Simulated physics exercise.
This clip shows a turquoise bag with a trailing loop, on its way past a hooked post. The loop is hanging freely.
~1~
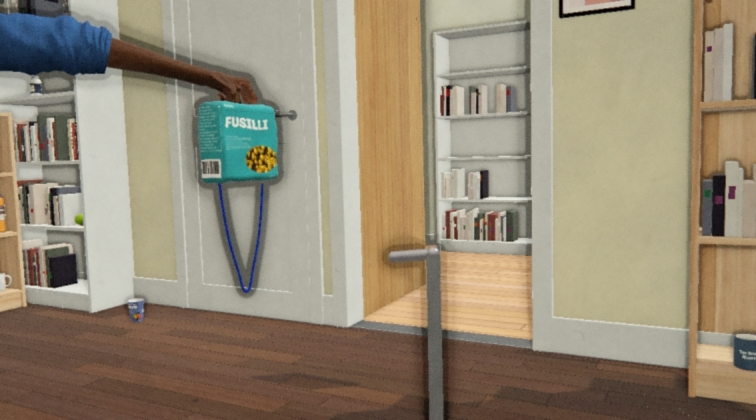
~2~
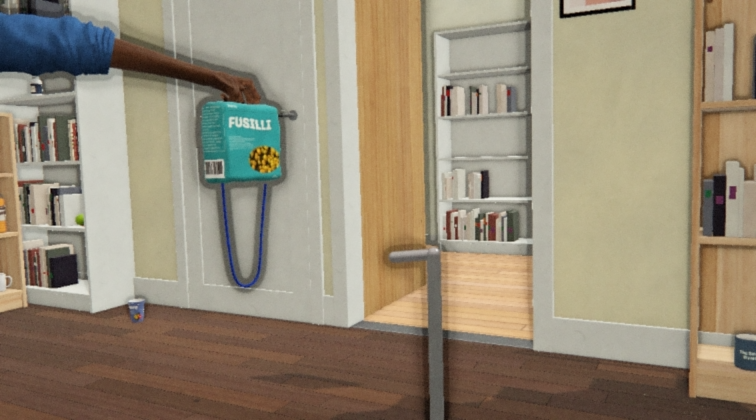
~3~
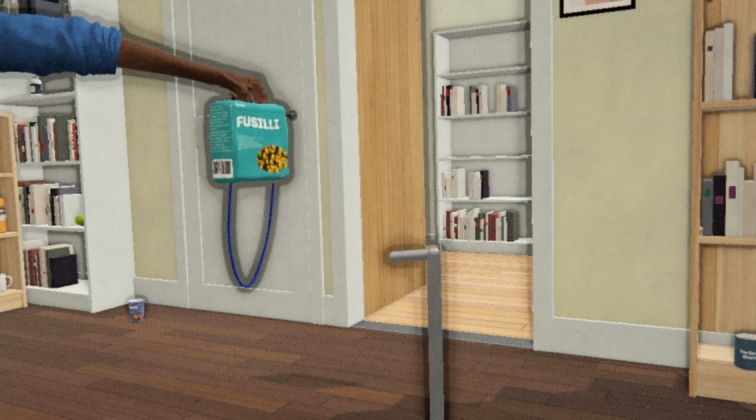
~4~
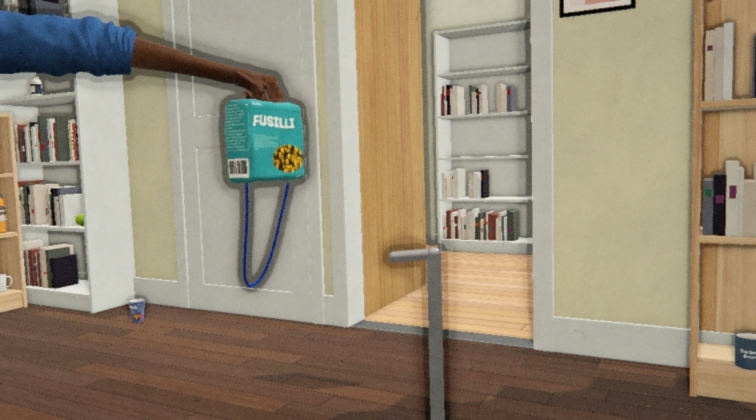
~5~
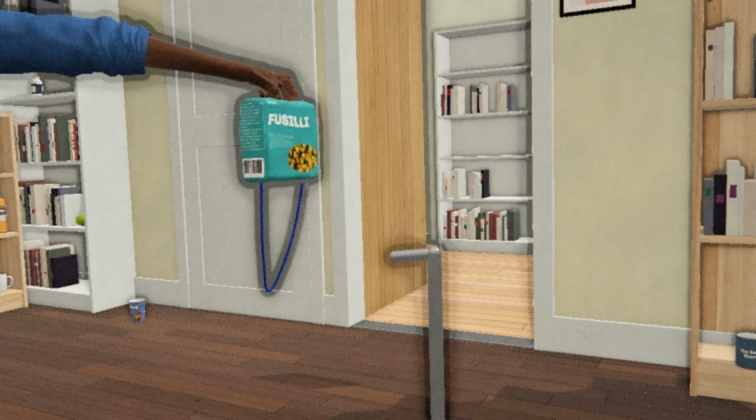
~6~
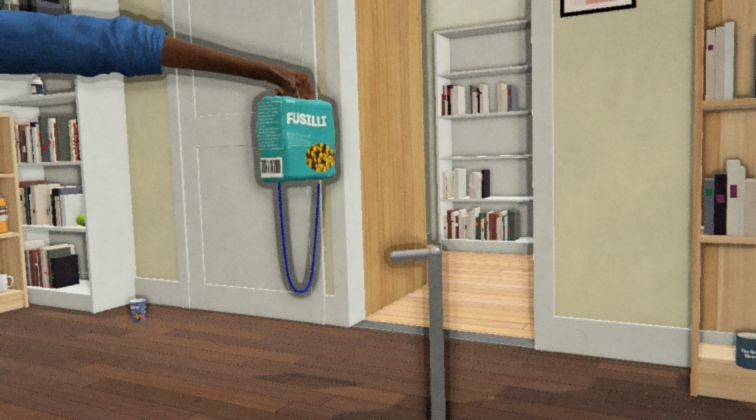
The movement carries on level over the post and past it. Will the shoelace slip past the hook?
No, it catches.
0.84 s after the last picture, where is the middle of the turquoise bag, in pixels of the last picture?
(412, 135).
Then, 0.28 s on from there, bag nearing the post near (334, 139).
Then, 0.84 s on from there, bag over the post near (412, 135).
Then, 1.34 s on from there, bag past the post near (492, 131).
In the end, bag past the post near (529, 130); loop tight round the post, hand stopped. The turquoise bag is jerked back by its loop.
